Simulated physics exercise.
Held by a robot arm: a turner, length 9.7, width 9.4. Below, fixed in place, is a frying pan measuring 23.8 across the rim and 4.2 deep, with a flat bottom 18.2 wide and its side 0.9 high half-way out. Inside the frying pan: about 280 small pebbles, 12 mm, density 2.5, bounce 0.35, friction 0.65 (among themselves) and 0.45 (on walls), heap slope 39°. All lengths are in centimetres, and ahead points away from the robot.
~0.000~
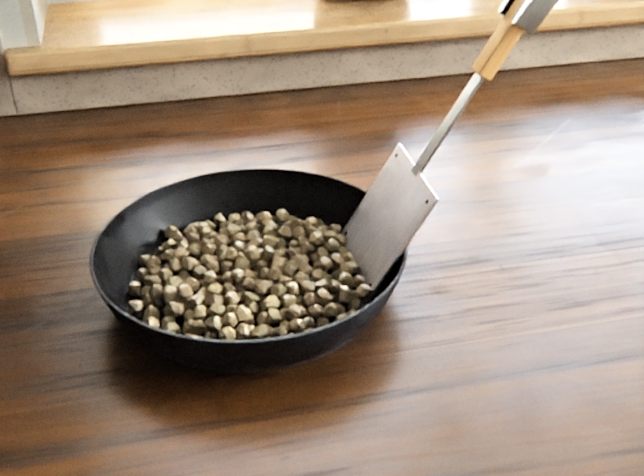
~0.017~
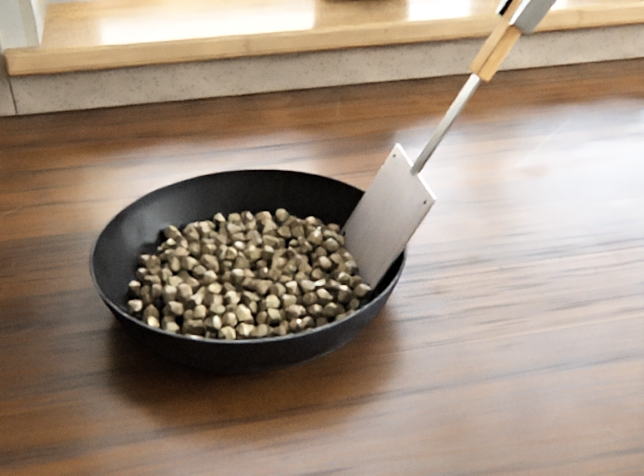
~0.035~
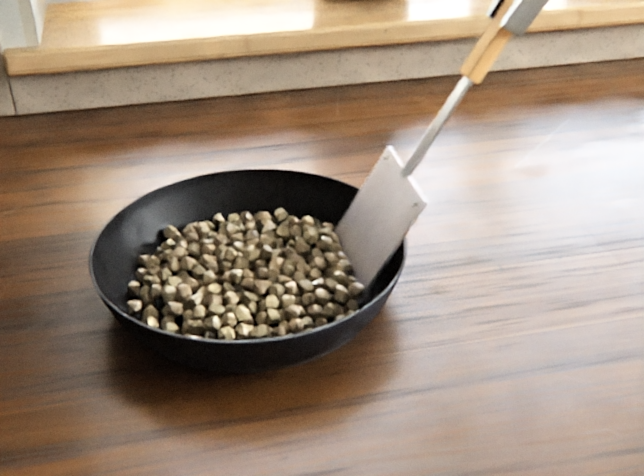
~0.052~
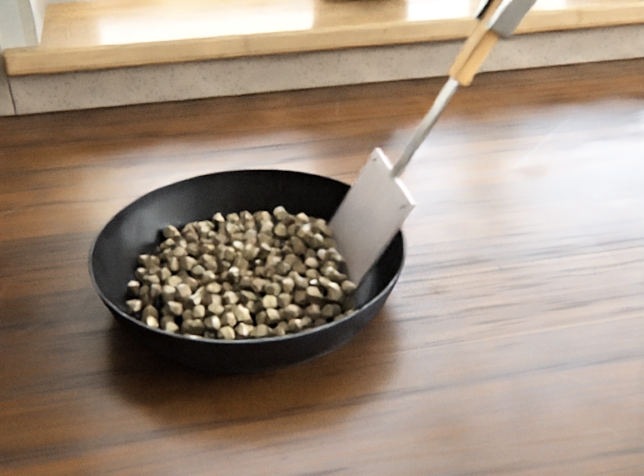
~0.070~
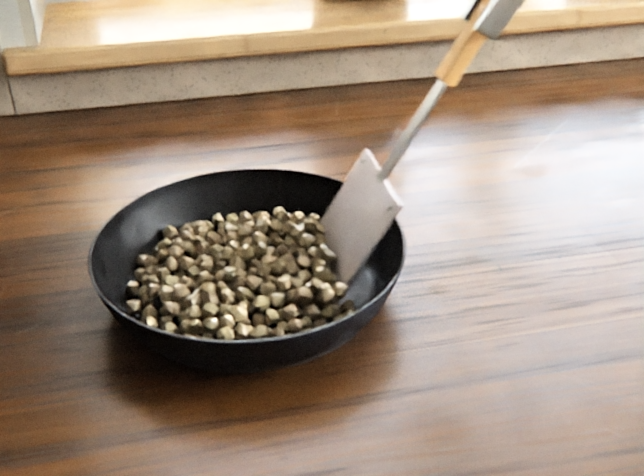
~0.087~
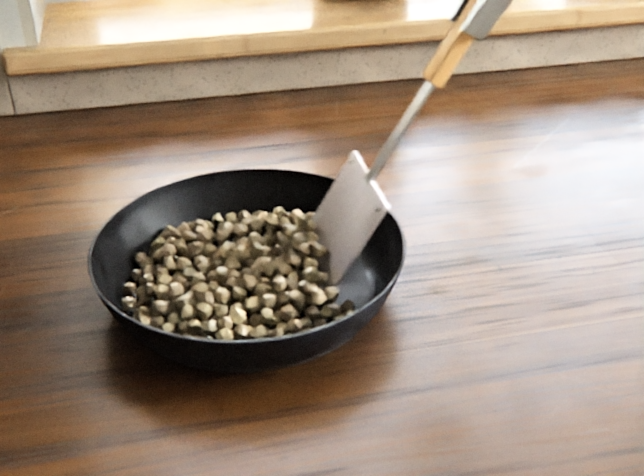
A flat metal turner held by a robot arm starts against the right side of a black frying pan filled with small pebbles on a wooden surface. It slides steadily a short way left, pushing the nearest pebbles into the heap and baring a strip of pan behind it.
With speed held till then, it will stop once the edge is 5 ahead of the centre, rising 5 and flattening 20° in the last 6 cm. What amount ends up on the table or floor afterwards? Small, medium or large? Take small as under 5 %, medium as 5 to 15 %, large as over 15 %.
Small, so under 5 %.
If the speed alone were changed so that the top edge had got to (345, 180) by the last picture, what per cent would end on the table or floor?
Share: Roughly 10 %.
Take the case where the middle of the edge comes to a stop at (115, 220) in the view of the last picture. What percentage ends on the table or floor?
Estimate: Approx. 25 %.
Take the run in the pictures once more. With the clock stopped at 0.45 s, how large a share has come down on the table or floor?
Roughly 0 percent.
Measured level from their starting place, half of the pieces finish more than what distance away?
4 cm.
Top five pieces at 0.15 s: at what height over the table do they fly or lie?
I'd say close to 4 cm on average.
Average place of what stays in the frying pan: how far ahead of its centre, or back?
Offset forward: Around 4.5 cm.
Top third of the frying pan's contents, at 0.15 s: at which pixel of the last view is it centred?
Near (230, 268).
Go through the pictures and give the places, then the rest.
In the first frame, the turner top edge at (418, 169), sloping 59°; upper third of the load around (250, 269), from x 135 to 365, top at y 215; 279 in the frying pan.
In the second frame, the turner top edge at (416, 170), sloping 59°; upper third of the load around (250, 270), from x 135 to 360, top at y 215.
In the third frame, the turner top edge at (407, 172), sloping 59°; upper third of the load around (253, 268), from x 135 to 355, top at y 215.
In the fourth frame, the turner top edge at (395, 174), sloping 59°; upper third of the load around (266, 268), from x 135 to 350, top at y 215.
In the fifth frame, the turner top edge at (383, 176), sloping 59°; upper third of the load around (261, 266), from x 135 to 350, top at y 215.
In the sixth frame, the turner top edge at (371, 177), sloping 59°; upper third of the load around (255, 266), from x 130 to 350, top at y 215; 279 in the frying pan.
After 0.15 s, sloping 58°, highest piece 4 above the table; 279 in the frying pan.
After 0.21 s, sloping 48°, highest piece 6 above the table; 279 in the frying pan.
After 0.45 s, sloping 39°, highest piece 5 above the table; 278 in the frying pan, 1 on the table or floor.
After 1.50 s, sloping 39°, highest piece 5 above the table; 277 in the frying pan, 2 on the table or floor.
In the end, 277 in the frying pan, 2 on the table or floor. That is 1 % on the table or floor.
